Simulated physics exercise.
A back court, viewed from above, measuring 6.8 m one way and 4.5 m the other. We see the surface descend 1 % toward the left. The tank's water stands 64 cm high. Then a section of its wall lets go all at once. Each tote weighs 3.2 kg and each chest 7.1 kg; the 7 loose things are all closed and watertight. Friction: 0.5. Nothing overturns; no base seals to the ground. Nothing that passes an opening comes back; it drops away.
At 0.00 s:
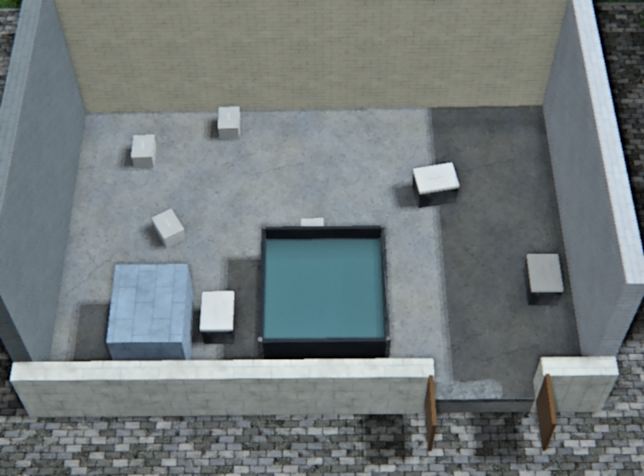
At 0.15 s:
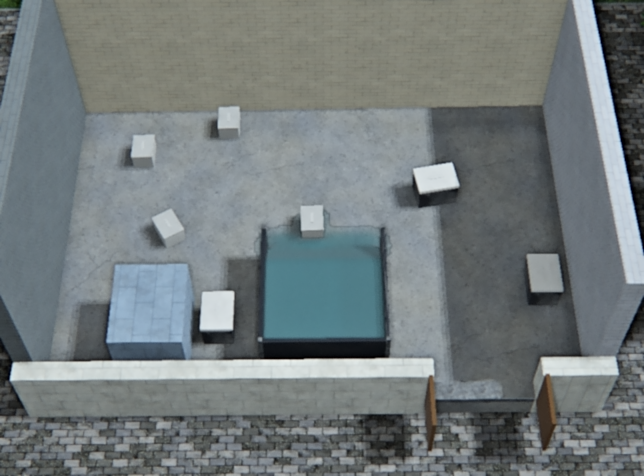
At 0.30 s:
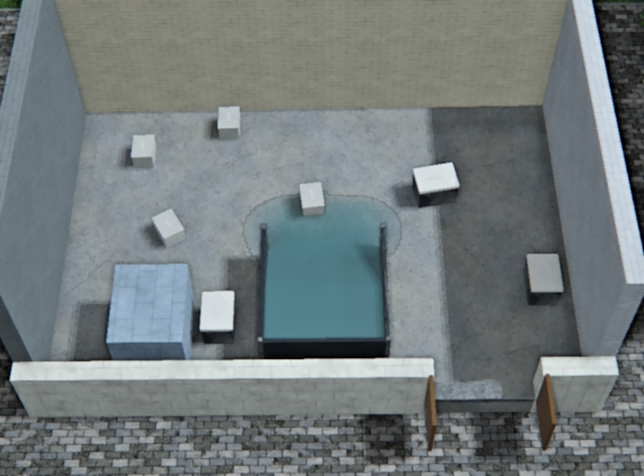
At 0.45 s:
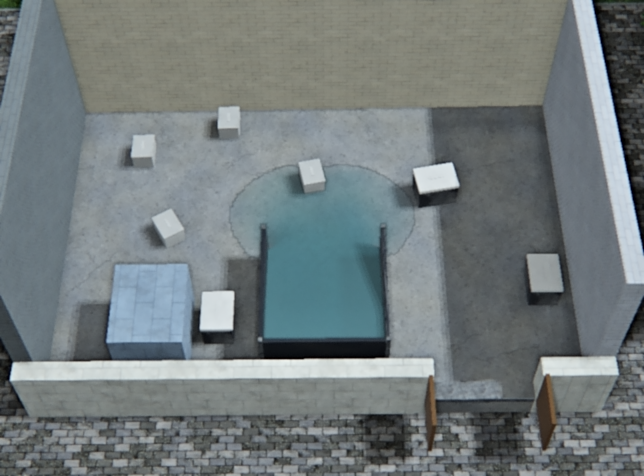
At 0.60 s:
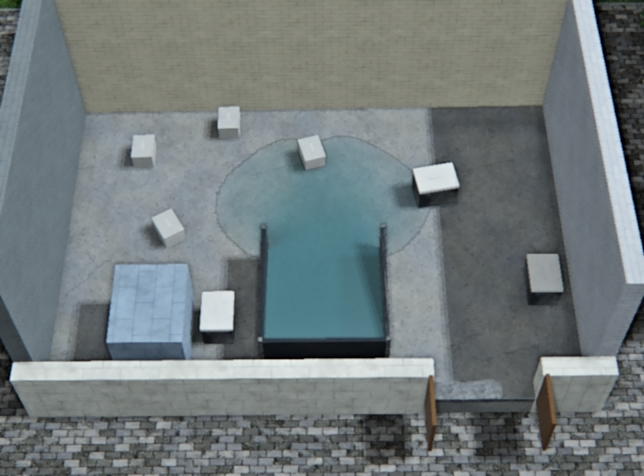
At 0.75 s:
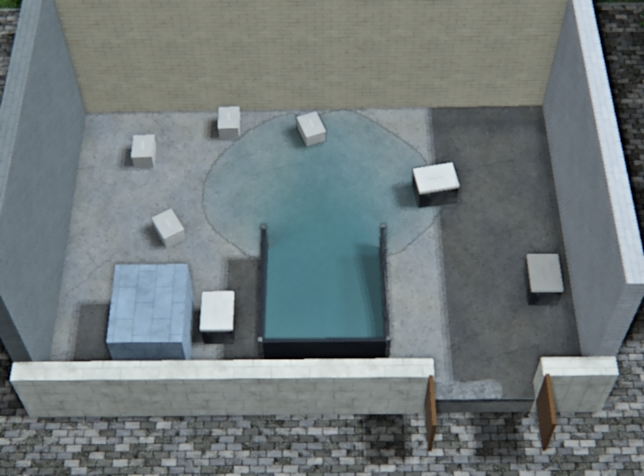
A dark-rimmed tank of teal water dominates a walled back court, seen from above by a camera that stays still, with paving outside and an open gateway at the lower right. Pale boxes are scattered over the grey floor, with a larger bluish block left of the tank. The tank's far side drops away, and water spreads outward in a widening rounded sheet, carrying one small pale box toward the back wall while the others stay put.
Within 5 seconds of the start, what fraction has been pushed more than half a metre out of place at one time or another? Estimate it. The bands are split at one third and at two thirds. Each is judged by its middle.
The proportion is going to hit two thirds or more.
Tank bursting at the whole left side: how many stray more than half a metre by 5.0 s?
That gives 4 of them.
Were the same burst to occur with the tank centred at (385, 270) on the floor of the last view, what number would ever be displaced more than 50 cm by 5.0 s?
Then the count would be 5.
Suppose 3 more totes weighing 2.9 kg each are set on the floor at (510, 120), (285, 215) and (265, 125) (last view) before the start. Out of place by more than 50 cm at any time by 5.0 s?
Answers in order are crosses the line, crosses the line and crosses the line.
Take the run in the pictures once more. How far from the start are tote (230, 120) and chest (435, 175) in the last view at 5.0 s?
In that order: 400 cm, 200 cm.
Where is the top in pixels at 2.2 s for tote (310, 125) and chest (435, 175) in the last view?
Somewhere about (265, 99) and (501, 154).
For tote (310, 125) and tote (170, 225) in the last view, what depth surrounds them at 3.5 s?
First roughly 9 cm, second roughly 0 cm.
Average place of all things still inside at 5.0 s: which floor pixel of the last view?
Roughly at (237, 298).
After 1.1 s 1 of 7 are over 50 cm from their spots; 1 afloat.
After 2.2 s 3 of 7 are over 50 cm from their spots; 2 afloat.
After 3.5 s 4 of 7 are over 50 cm from their spots; 3 afloat.
After 5.0 s 5 of 7 are over 50 cm from their spots, and 5 have been at some point; 3 afloat.
